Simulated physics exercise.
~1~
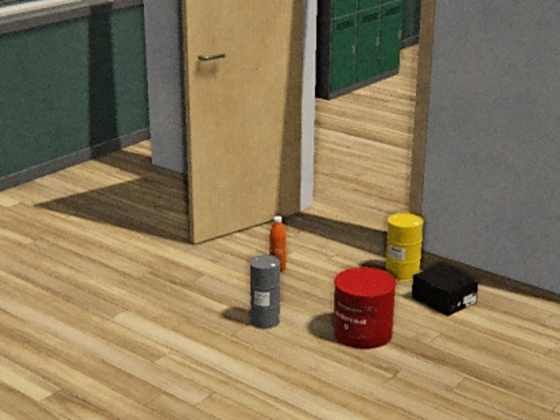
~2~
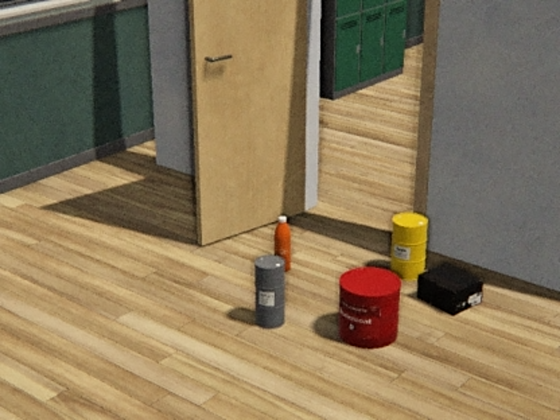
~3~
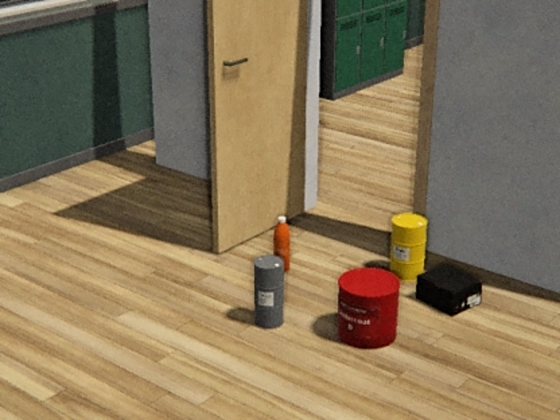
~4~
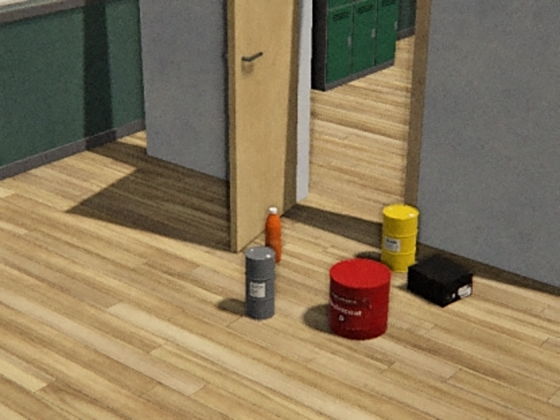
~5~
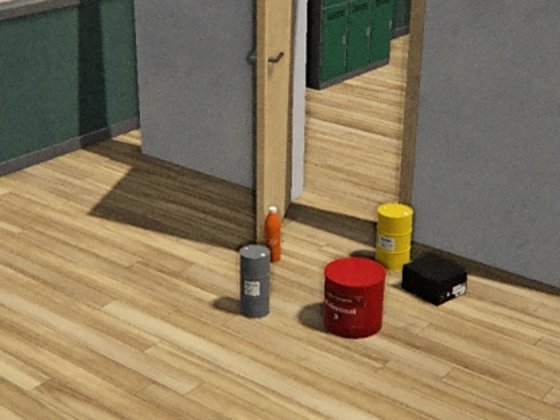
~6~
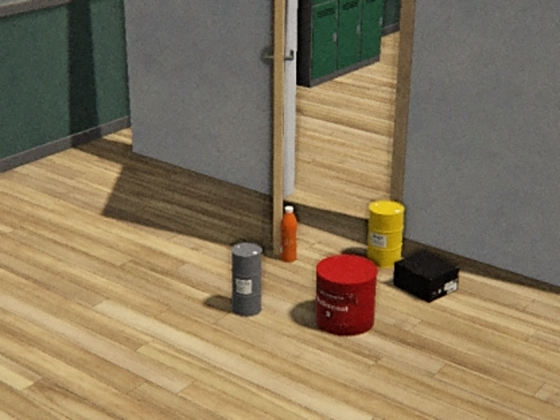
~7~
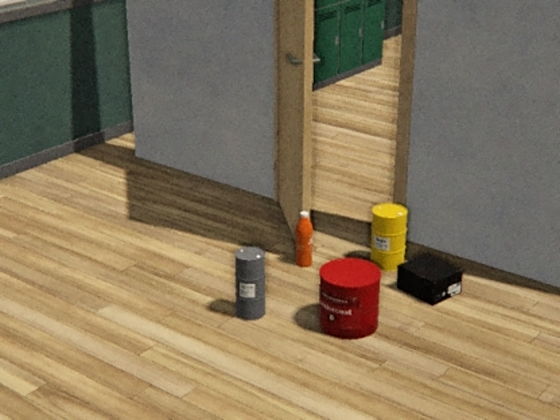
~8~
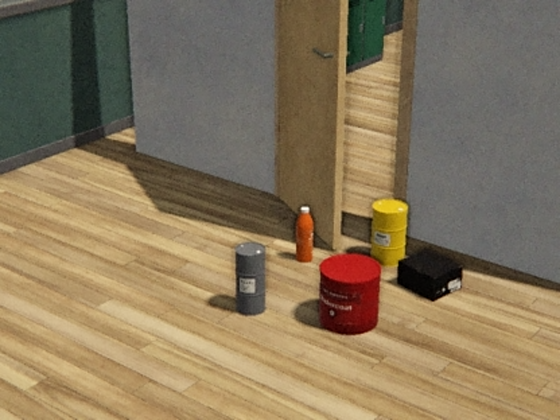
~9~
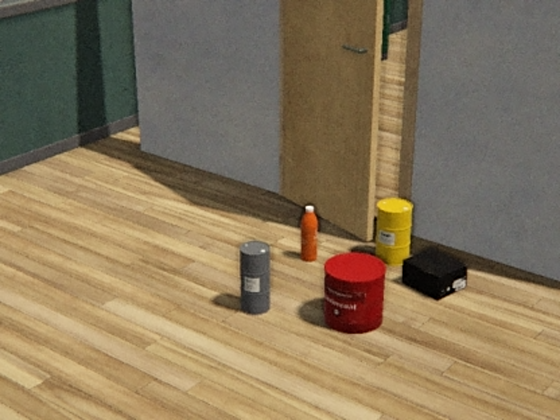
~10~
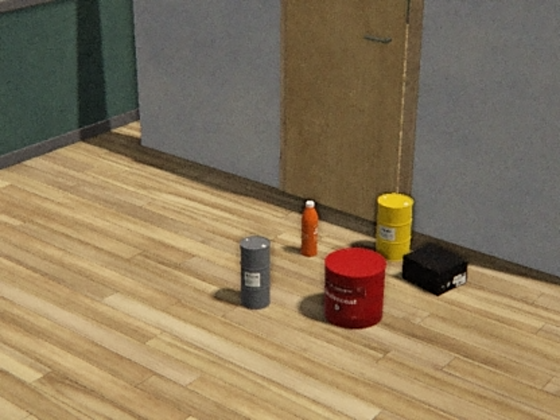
A wooden door swung steadily shut across a plank floor, sliding an orange bottle a little to the right along the way, and ended closed in its frame, with the bottle still upright and the red, grey, yellow and black items unmoved.
